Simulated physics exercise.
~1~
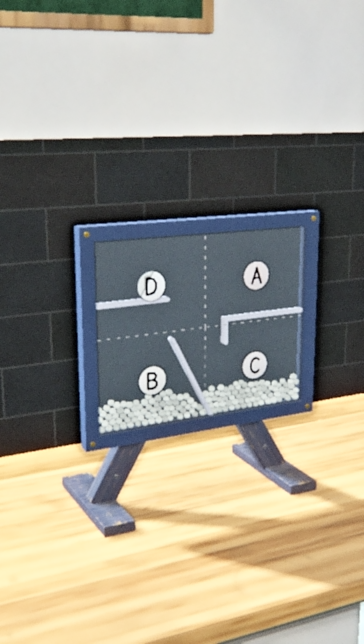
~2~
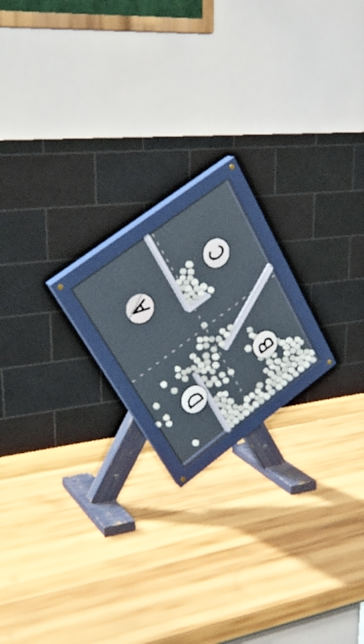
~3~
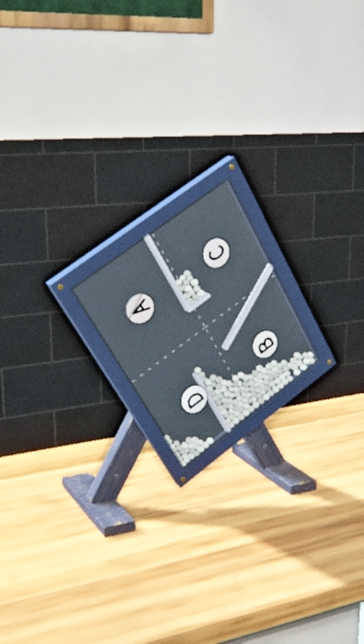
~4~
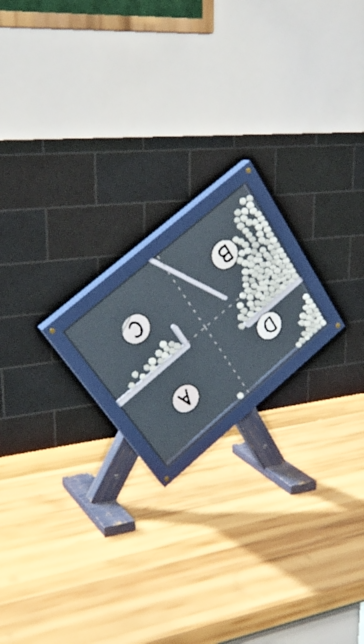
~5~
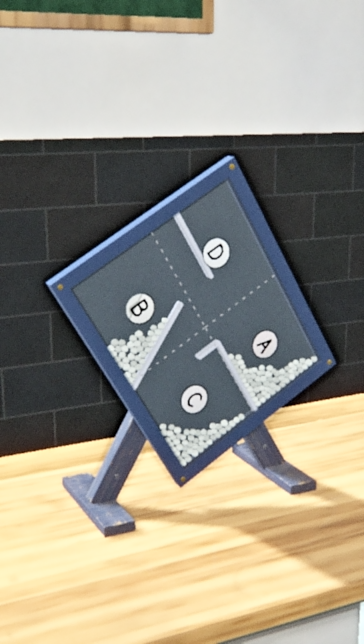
The video shows a blue-rimmed case of small white balls on a wooden stand, its quarters lettered, turning anticlockwise, pausing tilted, then turning further the same way as the balls tumble past the ledges, finally resting tilted with most in A, then C, fewer in B and none in D.
